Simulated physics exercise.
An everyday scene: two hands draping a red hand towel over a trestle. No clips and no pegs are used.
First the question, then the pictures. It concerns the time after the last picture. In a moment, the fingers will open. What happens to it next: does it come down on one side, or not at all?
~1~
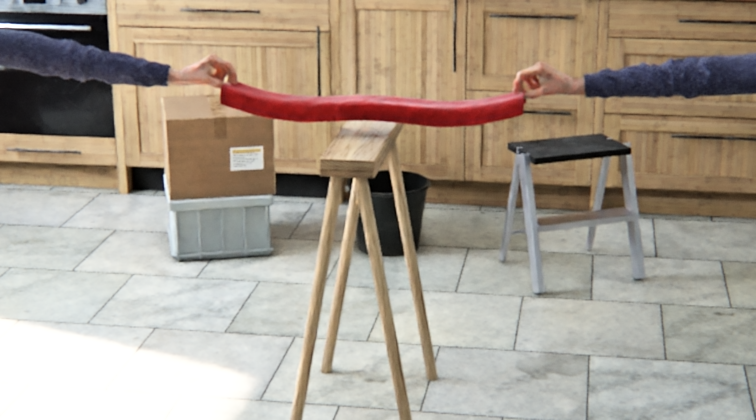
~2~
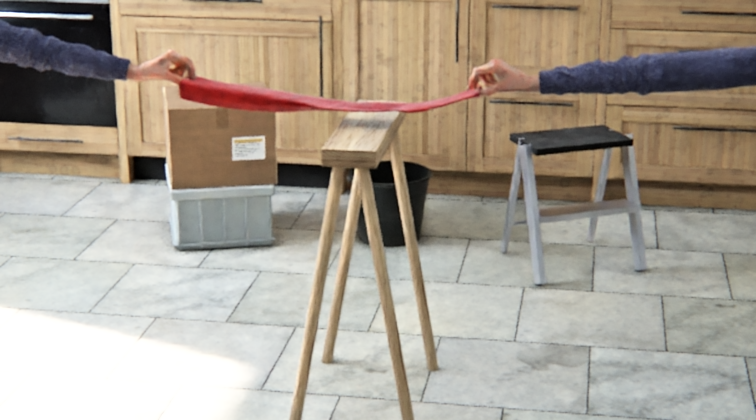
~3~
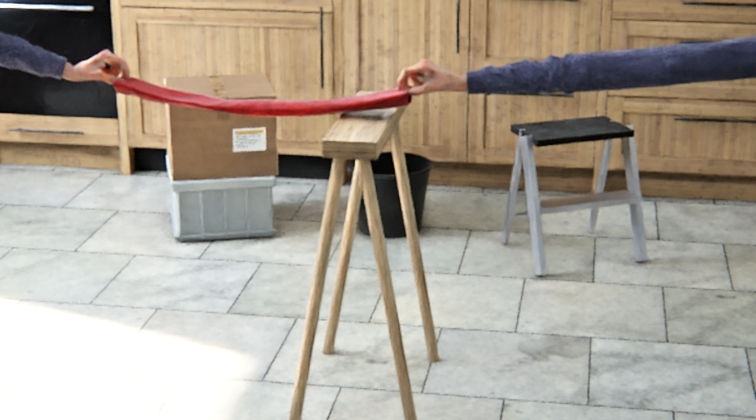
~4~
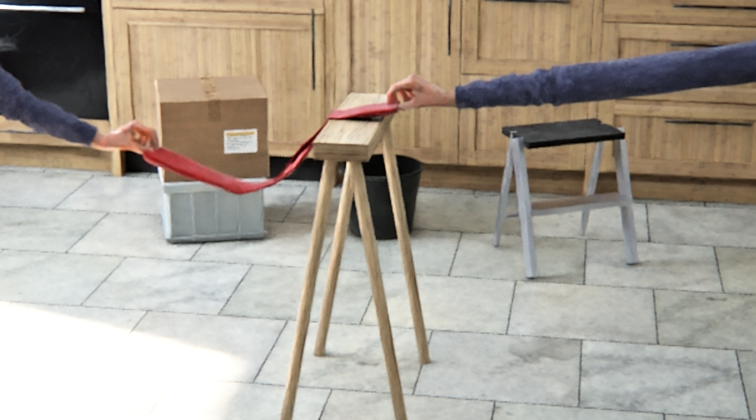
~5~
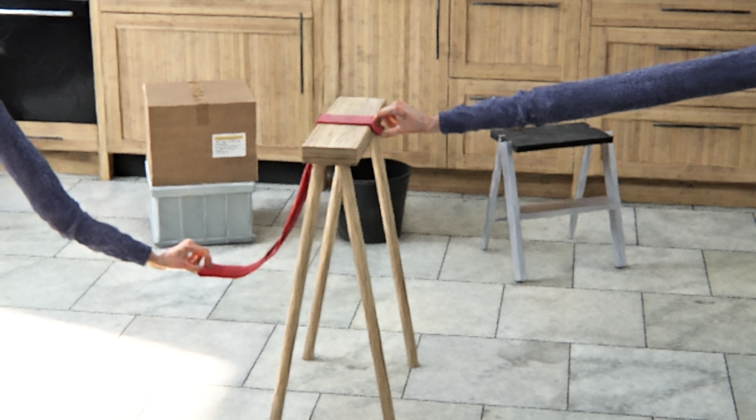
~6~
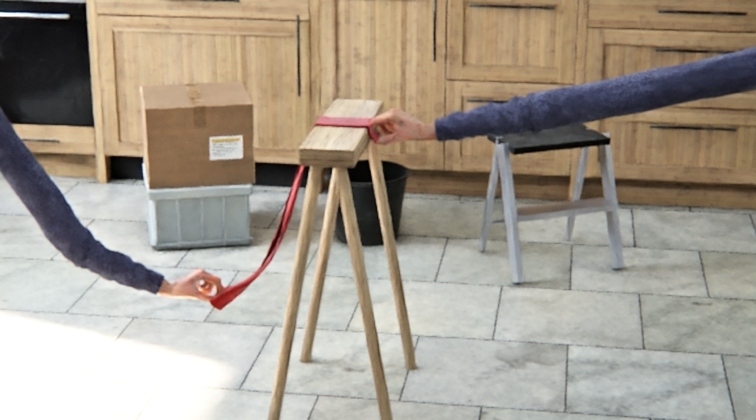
Oh, it's going to come down to the left.
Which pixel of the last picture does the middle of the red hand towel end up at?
In the last view it ends up close to (294, 393).
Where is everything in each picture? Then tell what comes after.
Left end (225, 105); right end (518, 116); top of the trestle (347, 164), in the first frame.
Left end (185, 99); right end (475, 97), in the second frame.
Left end (122, 93); right end (404, 105); top of the trestle (349, 145), in the third frame.
Left end (148, 162); right end (393, 113), in the fourth frame.
Left end (207, 276); right end (378, 126), in the fifth frame.
Left end (224, 307); right end (375, 134); far more of it on the left, in the sixth frame.
Then, 0.38 s past the final frame, hand towel clear of the top and falling near (294, 279).
Then, 0.68 s past the final frame, hand towel in a heap on the floor near (296, 391).
When it is over, hand towel in a heap on the floor near (294, 393). The red hand towel falls on the left side.
